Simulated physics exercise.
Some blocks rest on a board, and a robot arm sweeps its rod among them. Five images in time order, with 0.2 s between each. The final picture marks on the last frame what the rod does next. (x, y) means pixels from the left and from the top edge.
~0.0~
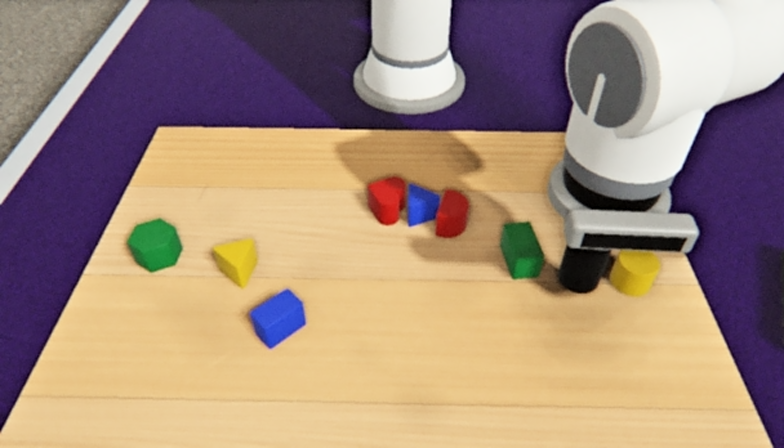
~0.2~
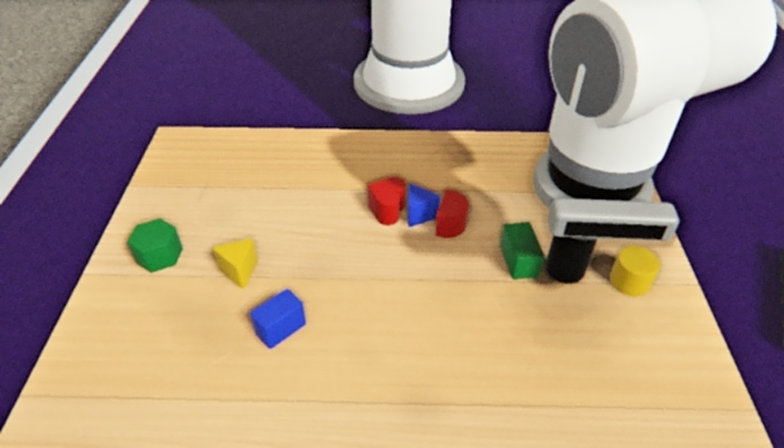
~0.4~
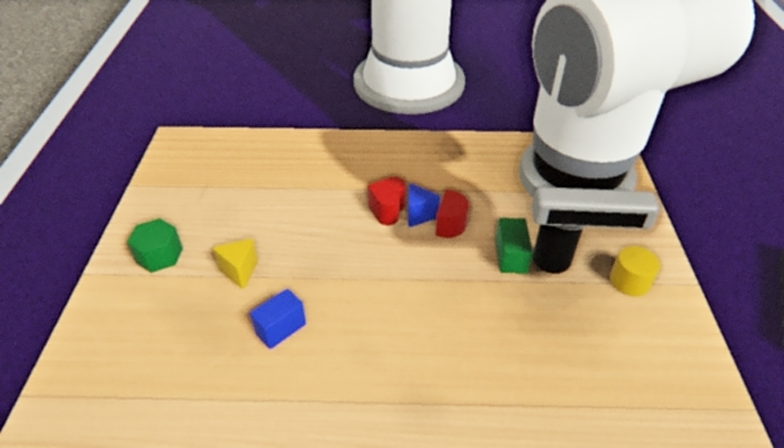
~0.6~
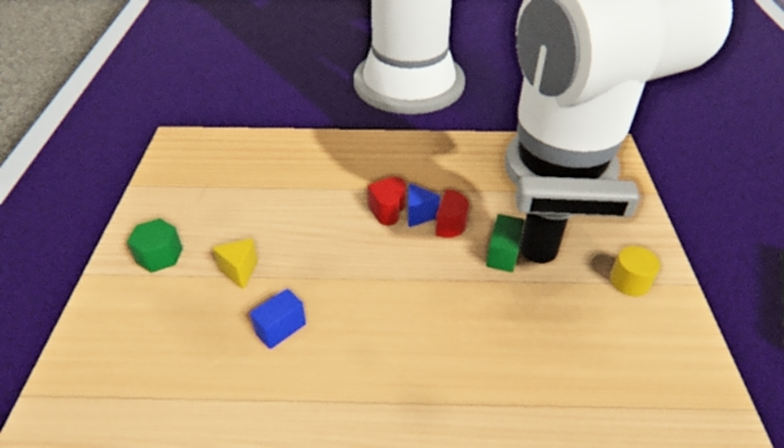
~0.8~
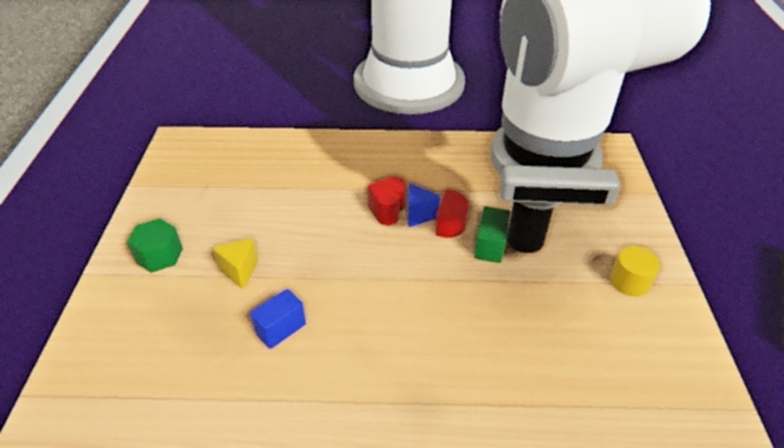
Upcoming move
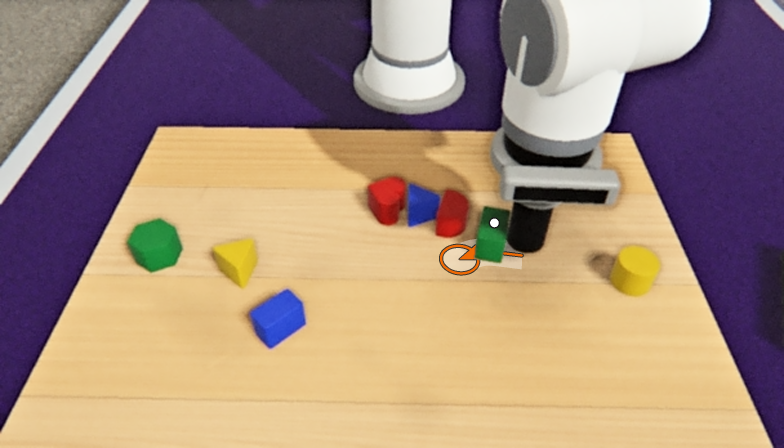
The footage shows a robot arm moving its black rod leftward across a wooden board of colored blocks, meeting a green oblong block and pushing it a short way left toward a red block, while the other blocks stay still.
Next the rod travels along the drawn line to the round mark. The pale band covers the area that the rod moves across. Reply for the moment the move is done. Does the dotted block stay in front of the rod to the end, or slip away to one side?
My prediction: No longer in front.
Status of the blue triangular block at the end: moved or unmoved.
It gets displaced.
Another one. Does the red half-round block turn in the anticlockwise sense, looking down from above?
It seems not.
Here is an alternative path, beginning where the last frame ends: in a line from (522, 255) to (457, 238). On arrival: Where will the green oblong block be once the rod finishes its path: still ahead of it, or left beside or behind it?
Final position: Ahead.
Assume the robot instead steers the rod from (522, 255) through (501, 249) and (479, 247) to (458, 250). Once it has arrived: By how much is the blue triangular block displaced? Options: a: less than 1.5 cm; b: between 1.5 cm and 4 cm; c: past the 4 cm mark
Answer: B.
The line goes from (522, 255) over (500, 253) and (478, 252) to (460, 259); the dot is on the green oblong block.
The first path, step by step. Halfway along, rod at (491, 238); blue triangular block at (418, 192); red half-round block at (446, 198), turned 20° clockwise; green oblong block at (465, 215), turned 30° clockwise.
At the end, rod at (461, 245); red heart at (385, 188); blue triangular block at (416, 188), turned 15° anticlockwise; red half-round block at (441, 194), turned 30° clockwise; green oblong block at (451, 214), turned 55° clockwise.
